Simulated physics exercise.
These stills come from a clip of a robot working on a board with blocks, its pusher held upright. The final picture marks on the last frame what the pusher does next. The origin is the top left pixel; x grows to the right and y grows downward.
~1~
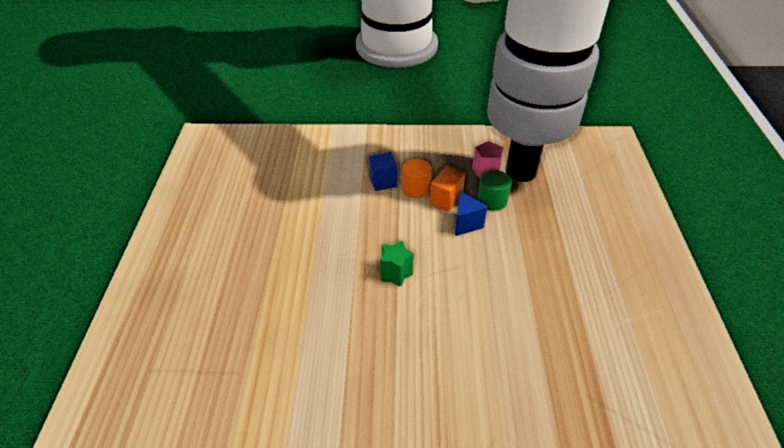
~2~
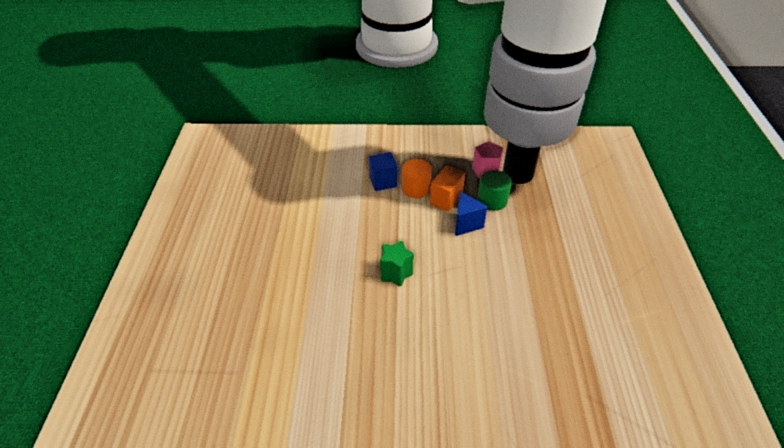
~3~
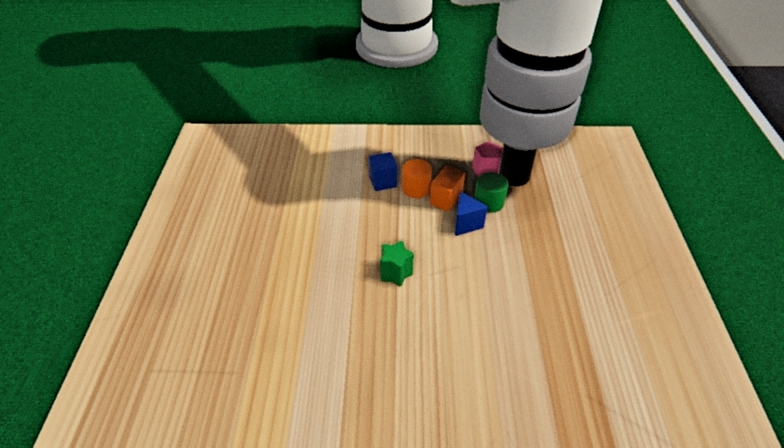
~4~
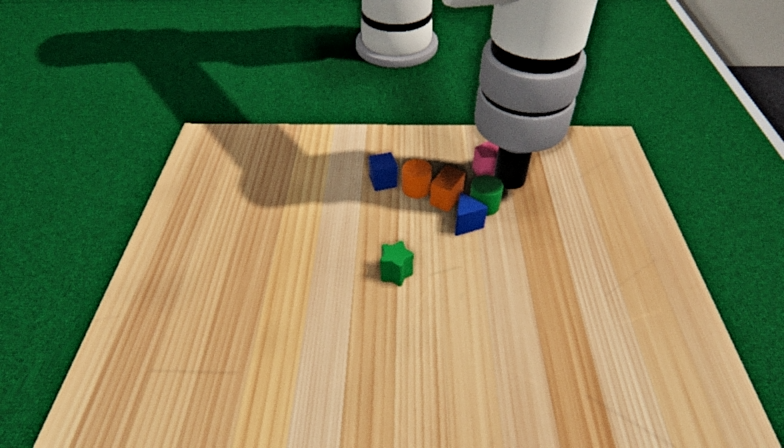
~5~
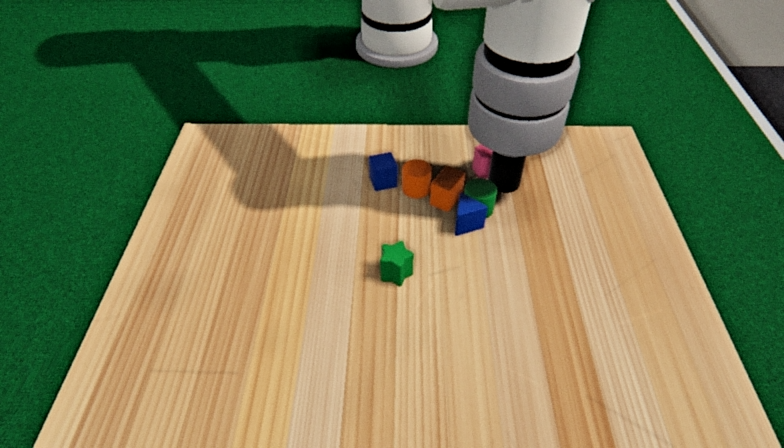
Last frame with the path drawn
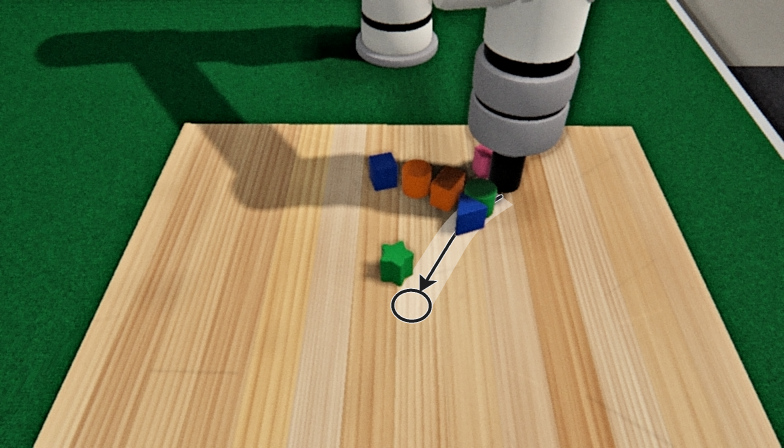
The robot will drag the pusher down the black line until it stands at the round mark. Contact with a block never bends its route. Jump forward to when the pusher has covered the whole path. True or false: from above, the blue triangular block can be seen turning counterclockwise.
The statement is incorrect.
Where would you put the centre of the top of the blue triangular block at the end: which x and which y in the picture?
It will likely be found at (380, 284).
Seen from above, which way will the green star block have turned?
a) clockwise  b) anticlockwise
(a)
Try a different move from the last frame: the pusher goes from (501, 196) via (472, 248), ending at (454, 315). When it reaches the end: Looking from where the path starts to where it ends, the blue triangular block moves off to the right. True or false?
That is true.
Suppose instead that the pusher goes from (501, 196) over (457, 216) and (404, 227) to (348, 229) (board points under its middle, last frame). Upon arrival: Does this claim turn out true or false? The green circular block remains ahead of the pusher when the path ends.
This is false.
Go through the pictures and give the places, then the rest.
In the first frame, pusher tip at (521, 172); block tops, green star block at (396, 252); orange oblong at (448, 177); blue triangular block at (469, 204); green circular block at (496, 179).
In the second frame, pusher at (518, 174); blocks unchanged.
In the third frame, pusher at (514, 176); green circular block at (493, 181).
In the fourth frame, pusher at (509, 179); green circular block at (488, 184).
In the fifth frame, pusher at (504, 183); green star block at (396, 252); orange oblong at (448, 177); blue triangular block at (469, 204); green circular block at (481, 188).
Path on the board, from (501, 196) via (451, 241), ending at (411, 305).
On the path given first. One third of the way, pusher at (466, 210); blue triangular block at (434, 232), turned 45° anticlockwise; green circular block at (437, 212).
Two thirds of the way, pusher at (439, 248); green star block at (380, 259); blue triangular block at (409, 257), turned 40° anticlockwise; green circular block at (408, 228).
At the end, pusher at (412, 292); green star block at (364, 264), turned 40° clockwise; orange oblong in place; blue triangular block at (380, 284), turned 50° clockwise; green circular block at (408, 228).
